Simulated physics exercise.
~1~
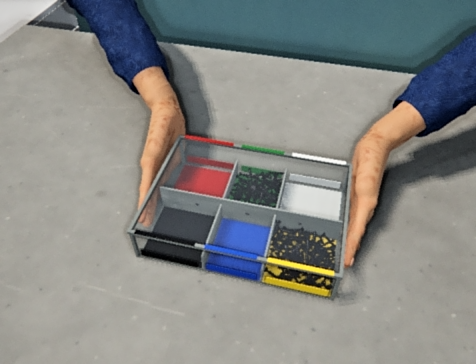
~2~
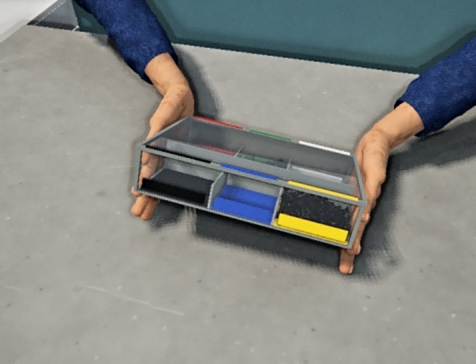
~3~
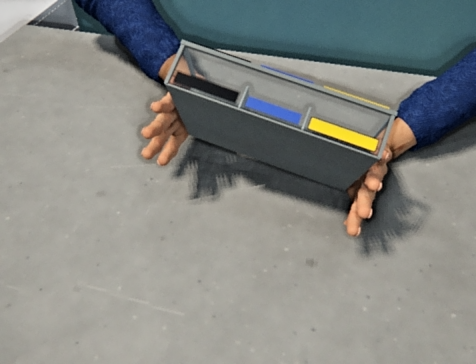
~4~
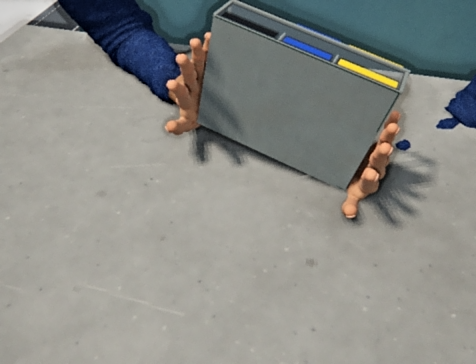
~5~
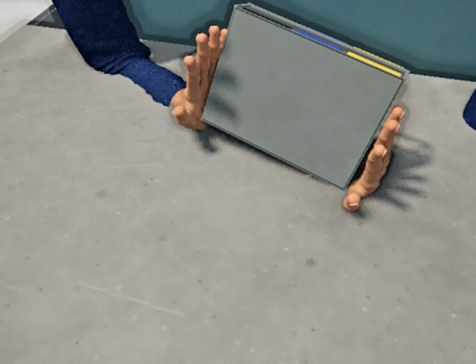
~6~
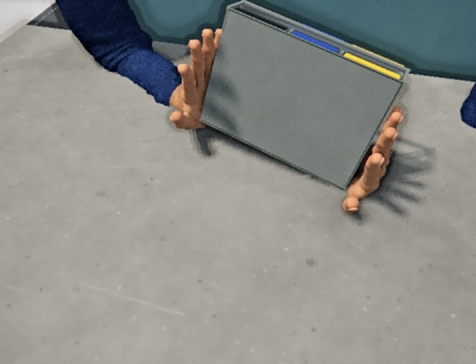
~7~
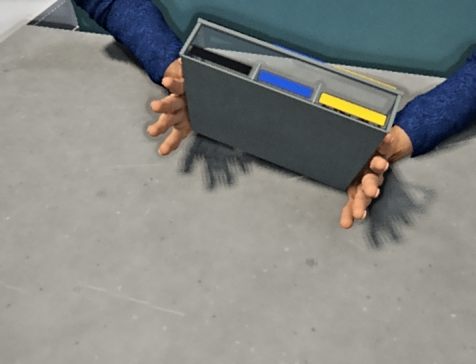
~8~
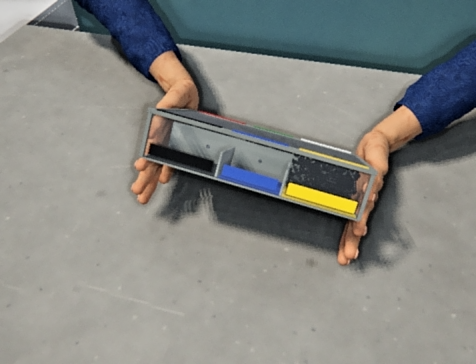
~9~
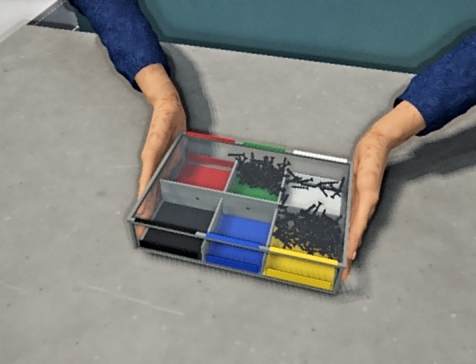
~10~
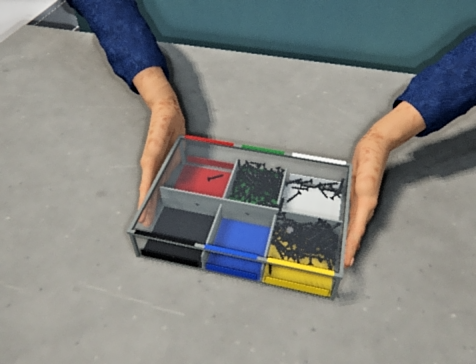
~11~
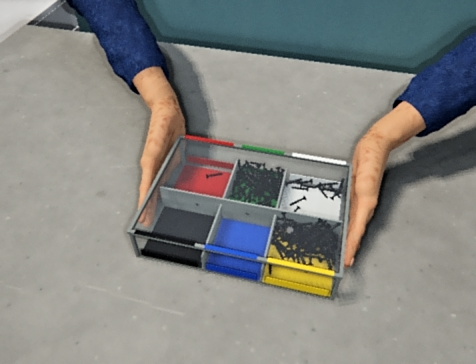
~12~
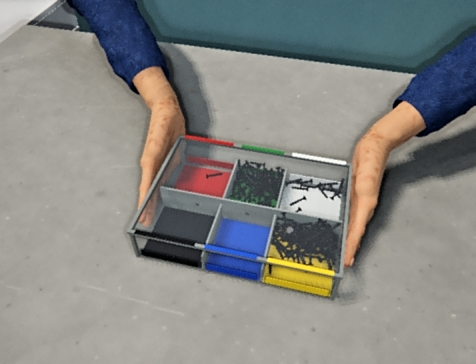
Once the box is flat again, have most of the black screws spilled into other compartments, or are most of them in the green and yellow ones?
Most of the screws are in the green and yellow compartments. Only a small share lies in the white one, and the red, blue and black ones hold almost nothing.
